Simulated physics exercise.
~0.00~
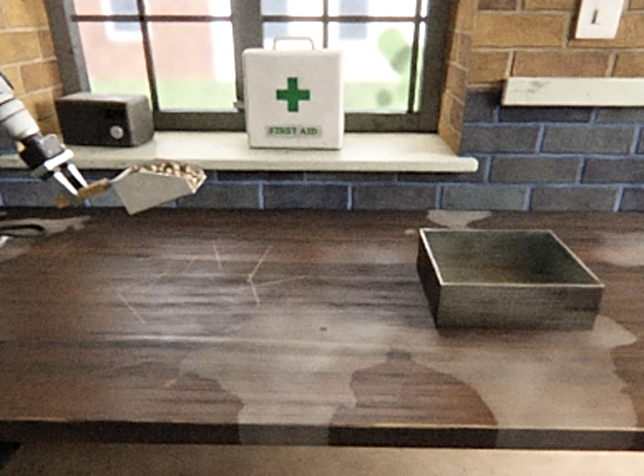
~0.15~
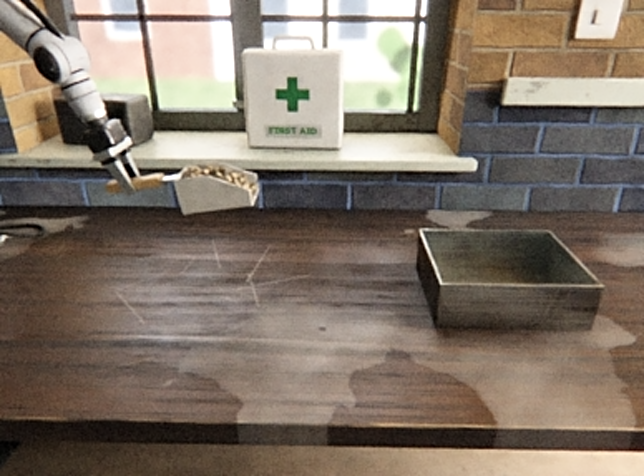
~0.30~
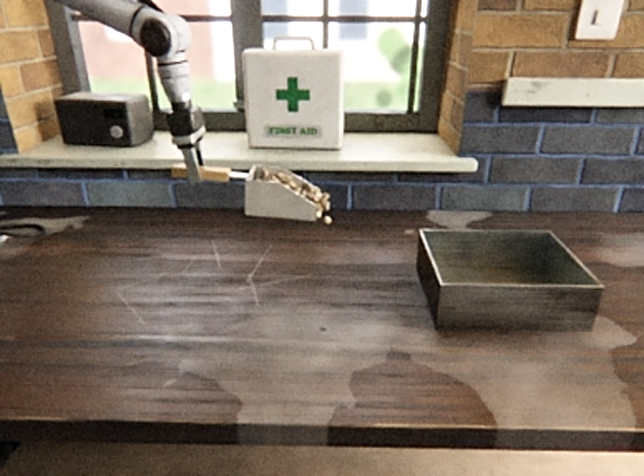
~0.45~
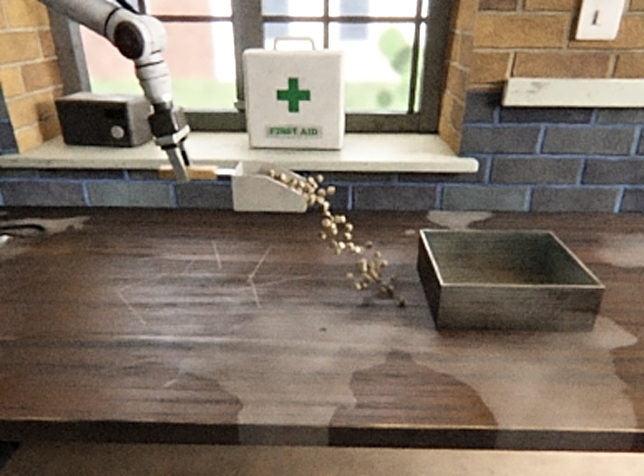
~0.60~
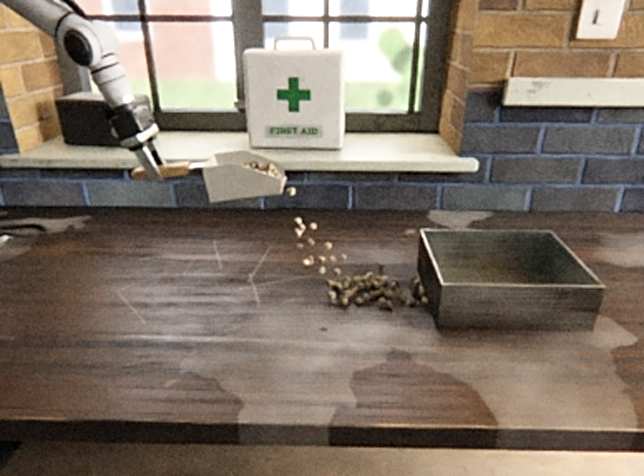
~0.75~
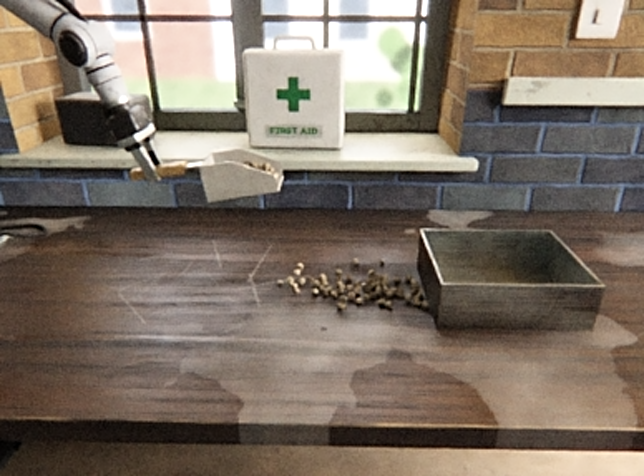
Robot arm carrying a pebble-filled scoop rightward, spilling many onto the dark wooden table beside an empty square tray, then drawing back.
